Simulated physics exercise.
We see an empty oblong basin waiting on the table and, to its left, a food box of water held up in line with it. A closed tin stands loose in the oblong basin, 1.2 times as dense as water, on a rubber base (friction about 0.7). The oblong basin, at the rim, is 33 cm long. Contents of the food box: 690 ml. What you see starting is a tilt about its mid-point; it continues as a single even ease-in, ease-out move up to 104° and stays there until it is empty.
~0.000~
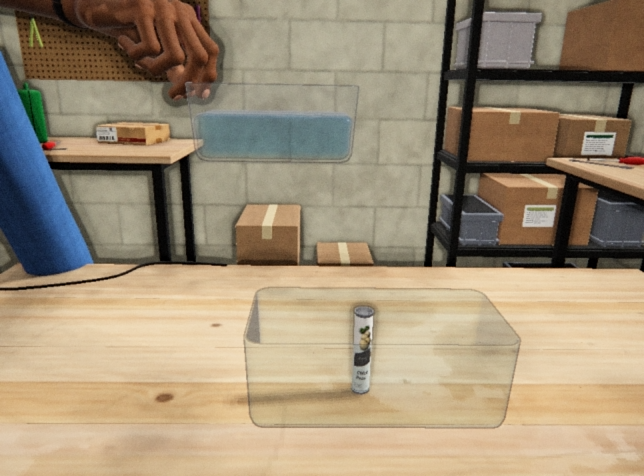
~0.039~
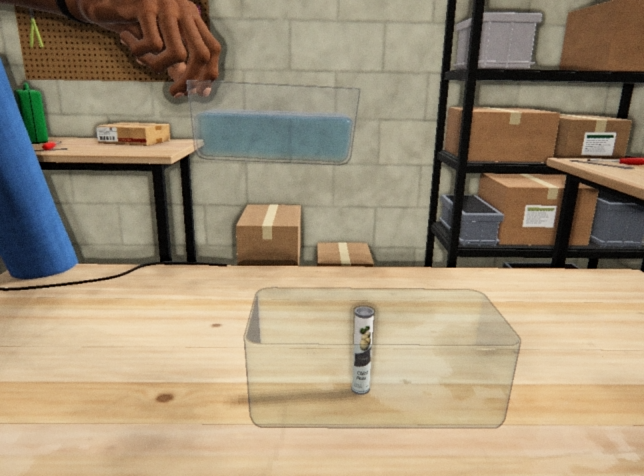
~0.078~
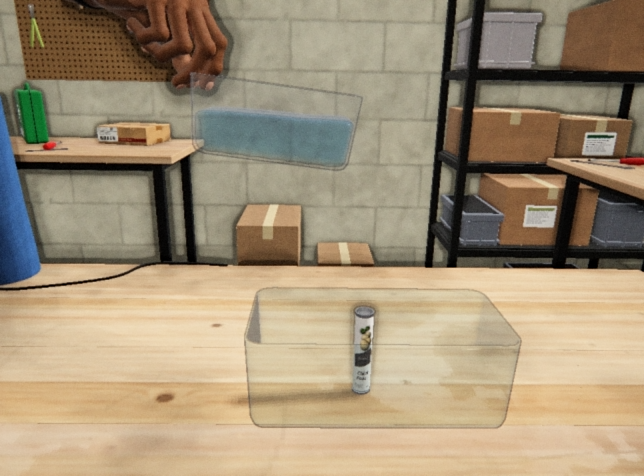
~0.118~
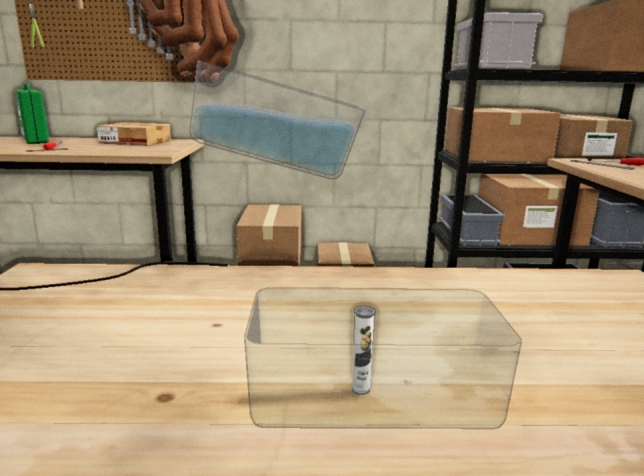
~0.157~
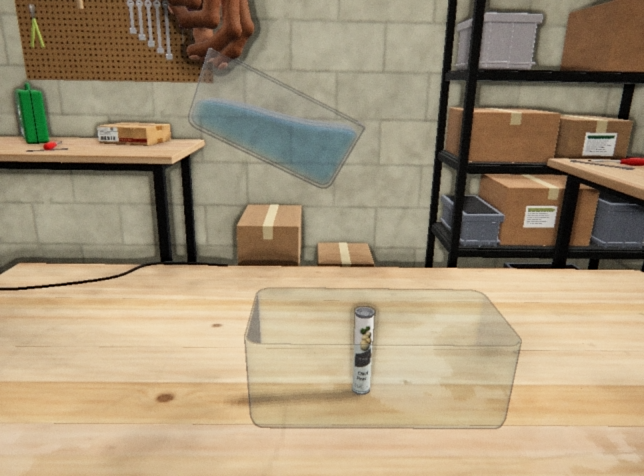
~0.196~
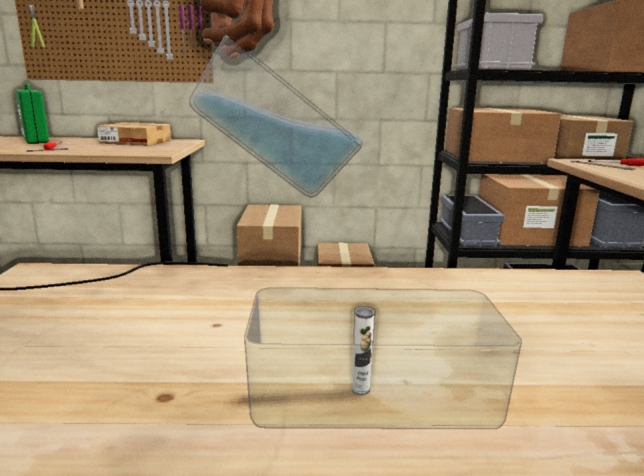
In a workshop with a pale block wall, seen from a fixed viewpoint across a light wooden table, shelves of boxes stand at right. A clear, empty basin sits on the table with a small, pale, closed tin upright inside, while a clear box of blue water hangs above and left. The box tilts clockwise, slowly then faster, as a hand moves above it and a blue shape slides out at left.
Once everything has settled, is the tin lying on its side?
Watch, it's going to keep its feet.
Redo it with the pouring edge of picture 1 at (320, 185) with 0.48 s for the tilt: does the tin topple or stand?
It tumbles.
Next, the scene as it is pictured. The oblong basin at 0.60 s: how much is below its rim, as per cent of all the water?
About 86 per cent.
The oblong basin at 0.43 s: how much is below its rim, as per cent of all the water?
About 10 per cent.
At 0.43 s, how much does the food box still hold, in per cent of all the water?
I'd put it near 14 percent.
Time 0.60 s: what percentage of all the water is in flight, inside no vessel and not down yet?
Around 9 percent of the liquid.
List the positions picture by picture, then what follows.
In the first frame, tilt 0°; pouring edge (356, 88); surface from (200, 113) to (351, 115); the oblong basin's rim runs from (251, 314) to (500, 316); the tin's top is at (364, 315).
In the second frame, tilt 2°; pouring edge (357, 91); surface from (201, 112) to (351, 117).
In the third frame, tilt 7°; pouring edge (359, 98); surface from (202, 110) to (352, 120).
In the fourth frame, tilt 15°; pouring edge (361, 110); surface from (202, 106) to (354, 124).
In the fifth frame, tilt 25°; pouring edge (361, 126); surface from (203, 102) to (355, 129).
In the sixth frame, tilt 37°; pouring edge (358, 144); surface from (201, 94) to (356, 134); 1 per cent is over the edge.
By 0.43 s the tilt is 101° and 15 per cent is still to pour; the tin stands where it began.
By 0.60 s the tilt is 104° and 4 per cent is still to pour; the tin stands where it began.
By 0.78 s the tilt is 104° and 0 per cent is still to pour; the tin stands where it began.
By 0.98 s the tilt is 104° and 0 per cent is still to pour; the tin stands where it began.
At rest the tin stands where it began.
